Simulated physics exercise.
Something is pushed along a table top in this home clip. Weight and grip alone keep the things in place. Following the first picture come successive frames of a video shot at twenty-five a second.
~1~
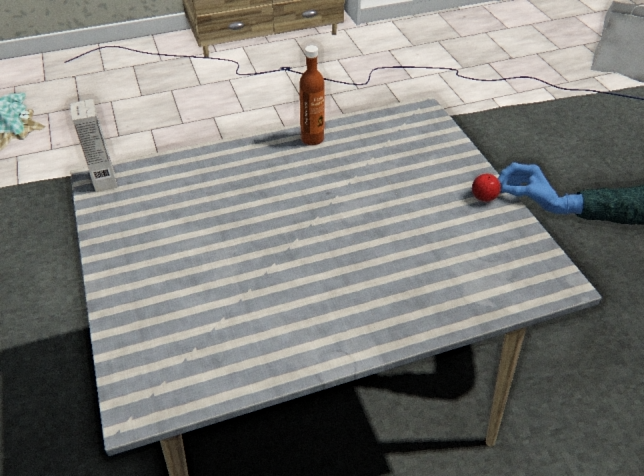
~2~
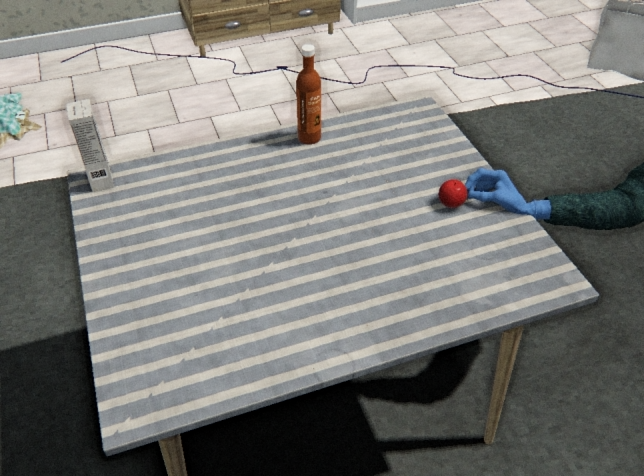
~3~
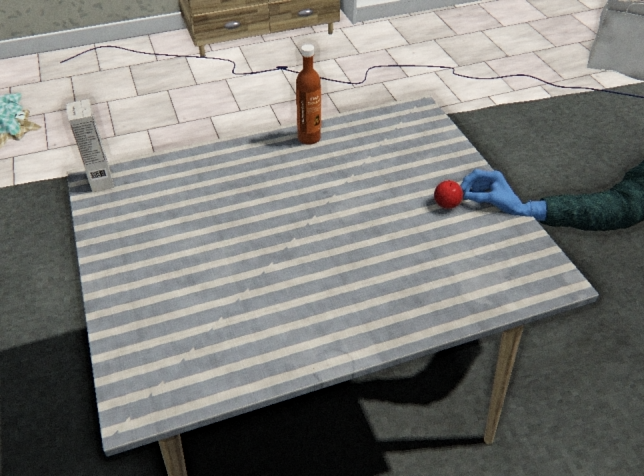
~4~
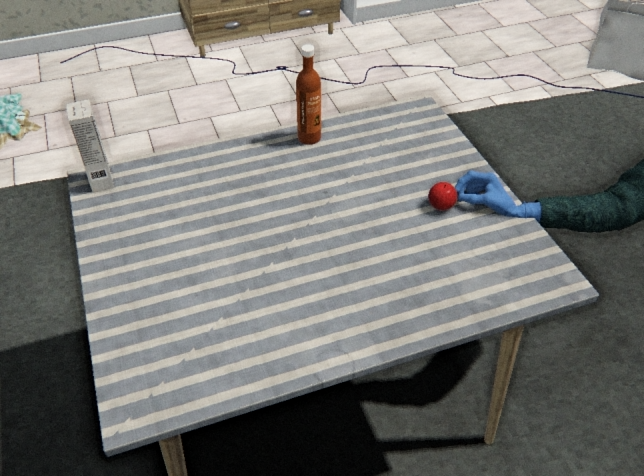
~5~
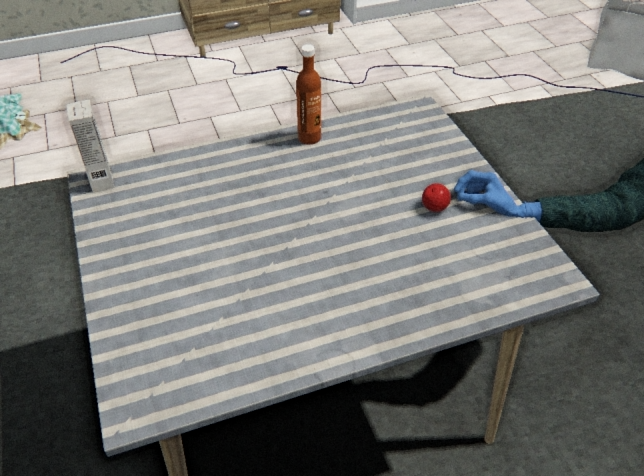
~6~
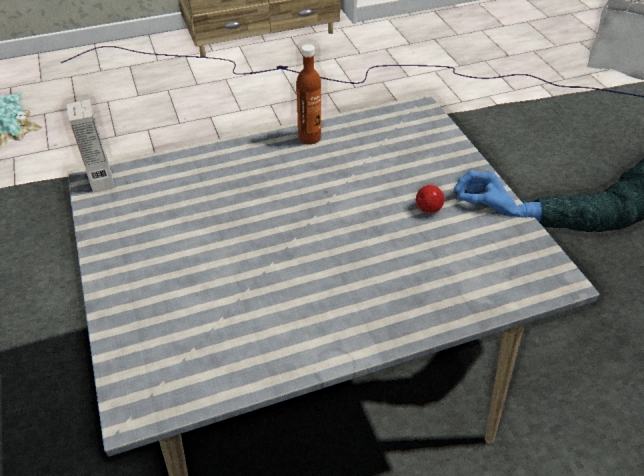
On a striped table top in a home, a blue-gloved hand pushed a red apple left from the right edge, then the apple rolled a little farther from the fingers, while a bottle stood behind.
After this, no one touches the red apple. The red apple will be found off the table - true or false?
False, it remains on the table.
Then, 0.20 s after the last picture, red apple rolled well along near (401, 207).
Then, 0.40 s after the last picture, red apple rolled well along near (375, 213).
Then, 0.80 s after the last picture, red apple rolled well along near (342, 222).
At rest, moved from the start, red apple. Seen from the same camera at the end, red apple near (330, 225).
